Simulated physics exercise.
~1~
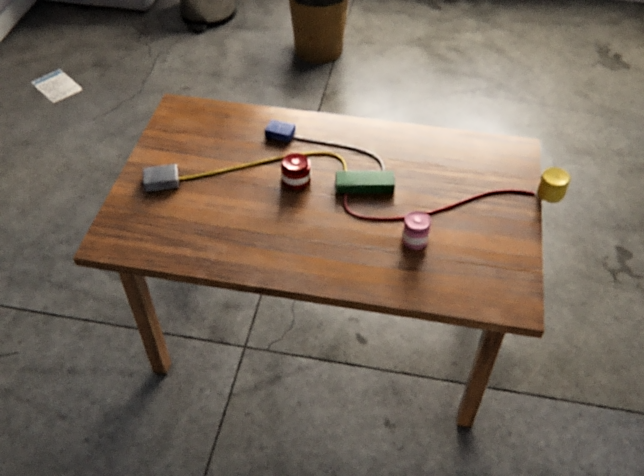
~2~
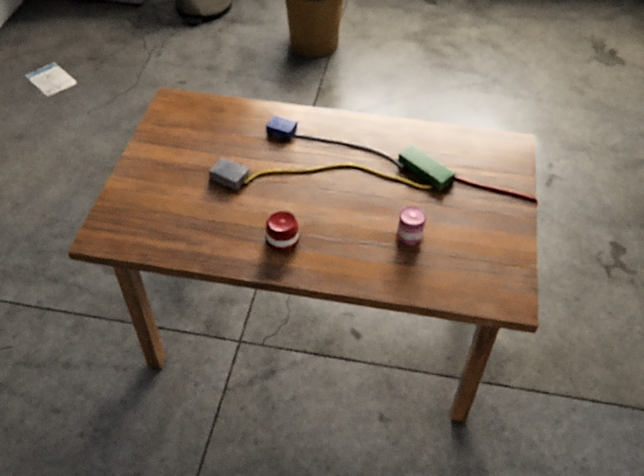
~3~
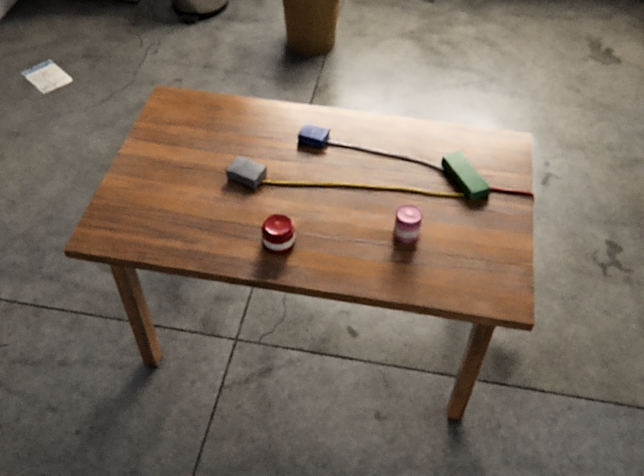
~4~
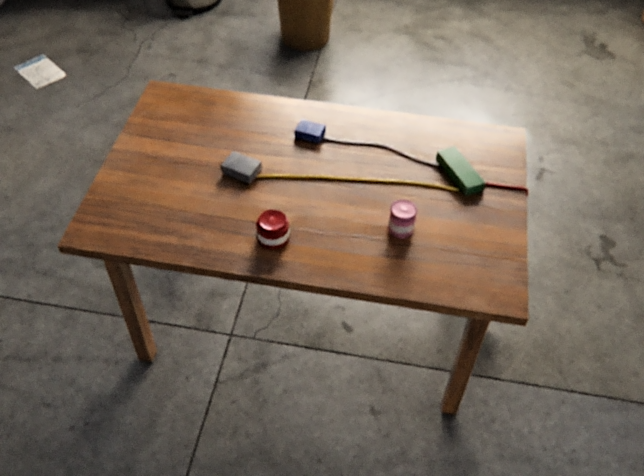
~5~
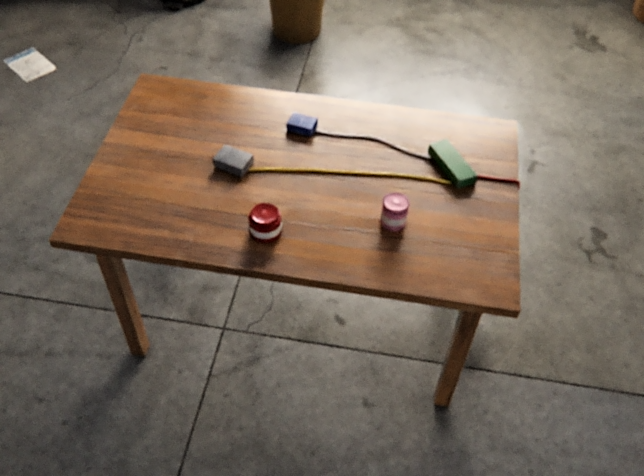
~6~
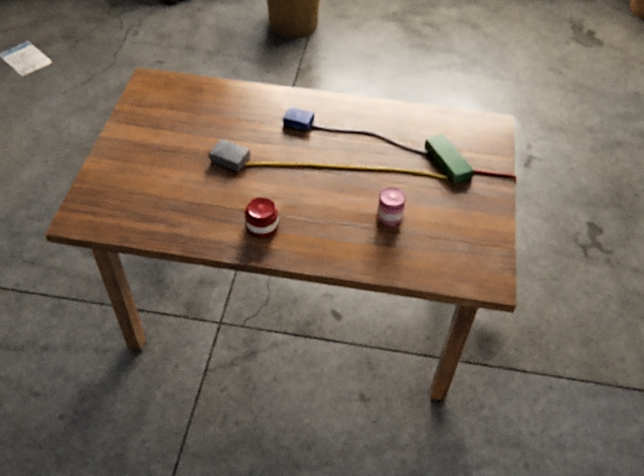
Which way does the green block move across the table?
The green block moves to the right, toward the table's right edge.
A yellow cylinder drops off the table's right side, and its cable drags the green block right.
